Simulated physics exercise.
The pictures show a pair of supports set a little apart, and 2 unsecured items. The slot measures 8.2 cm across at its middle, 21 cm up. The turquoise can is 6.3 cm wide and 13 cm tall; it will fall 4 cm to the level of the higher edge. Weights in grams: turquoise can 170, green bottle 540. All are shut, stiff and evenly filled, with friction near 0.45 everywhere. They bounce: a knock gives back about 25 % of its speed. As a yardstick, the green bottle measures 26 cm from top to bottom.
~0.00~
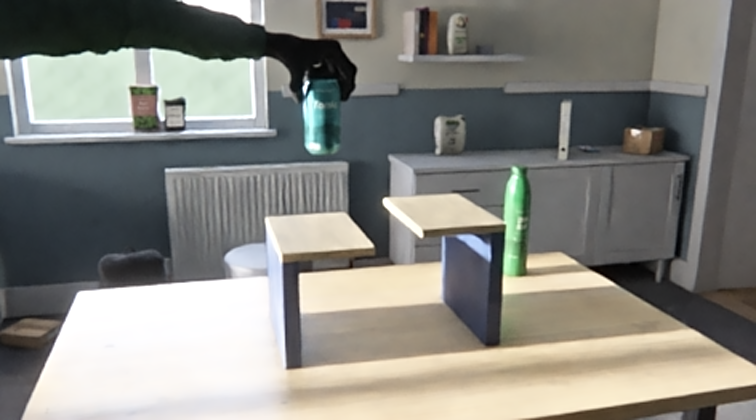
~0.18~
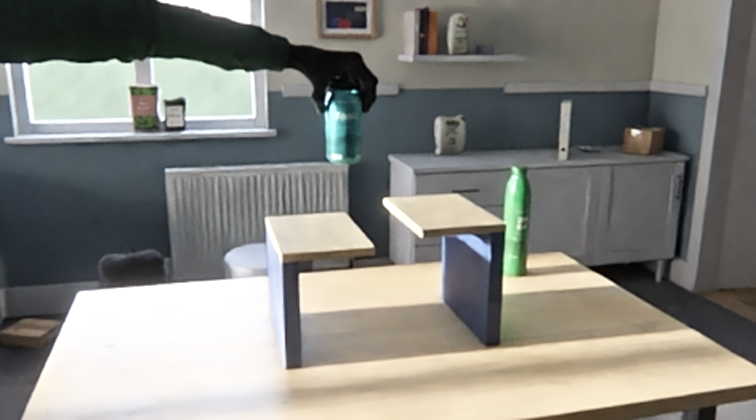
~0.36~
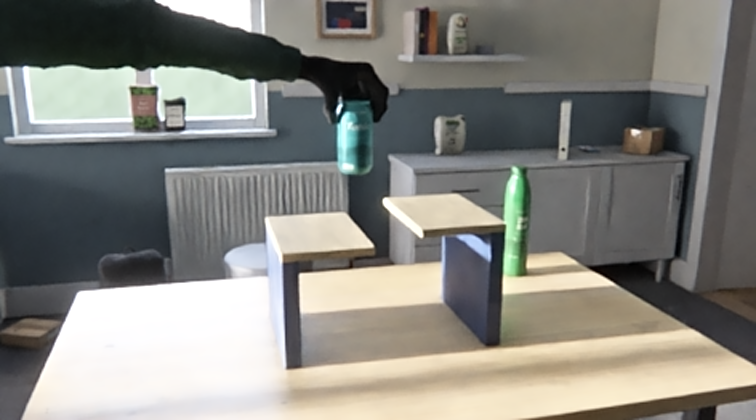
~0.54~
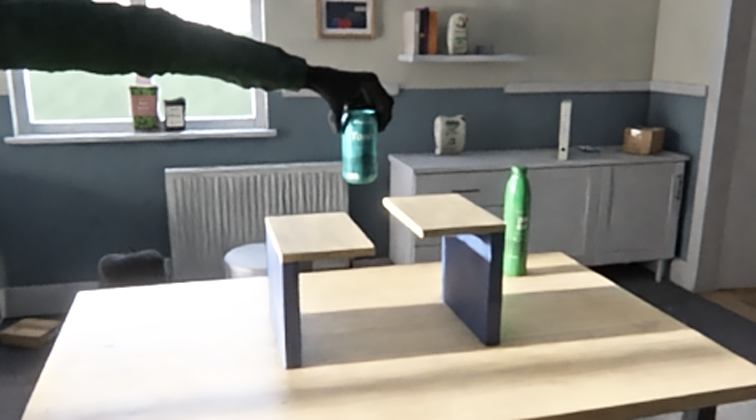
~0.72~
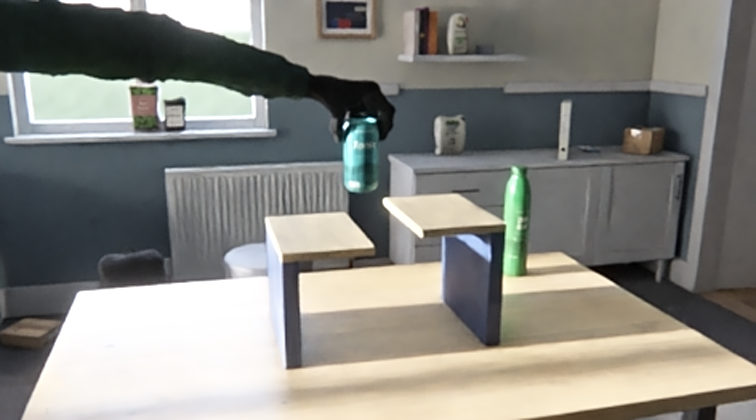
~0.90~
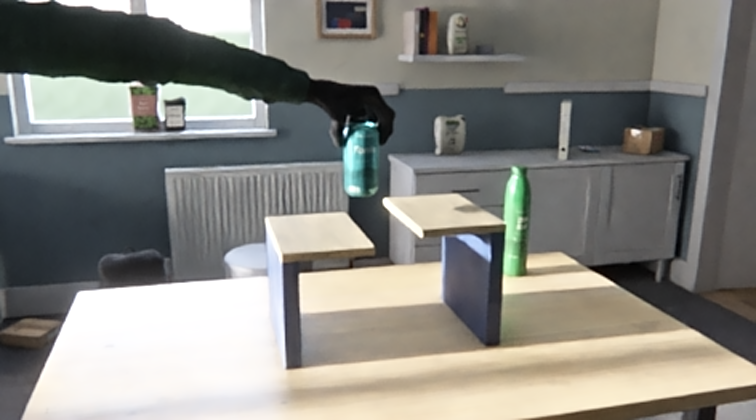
A turquoise can, gripped from above by a dark-gloved hand reaching in from the left, moves rightward and slightly down above a wooden table. Its sideways travel then eases and it lowers slowly over the gap between two wood-topped supports, still held, while a green bottle stands motionless at the right.
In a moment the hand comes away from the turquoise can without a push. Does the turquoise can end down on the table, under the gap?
It lodges.
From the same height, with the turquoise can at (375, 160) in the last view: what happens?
Then it reaches the table.
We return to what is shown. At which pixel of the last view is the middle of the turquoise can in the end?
Around (385, 206).
After 1.10 s, turquoise can slid 5 cm near (361, 186).
After 1.20 s, turquoise can leaning 7° near (366, 195).
After 1.40 s, turquoise can leaning 47° near (385, 206).
At rest (1.9 s), tipped over on the stand or table, turquoise can; green bottle in place, give or take 4 cm. Seen from the same camera at the end, turquoise can near (385, 206). The can stays on top.
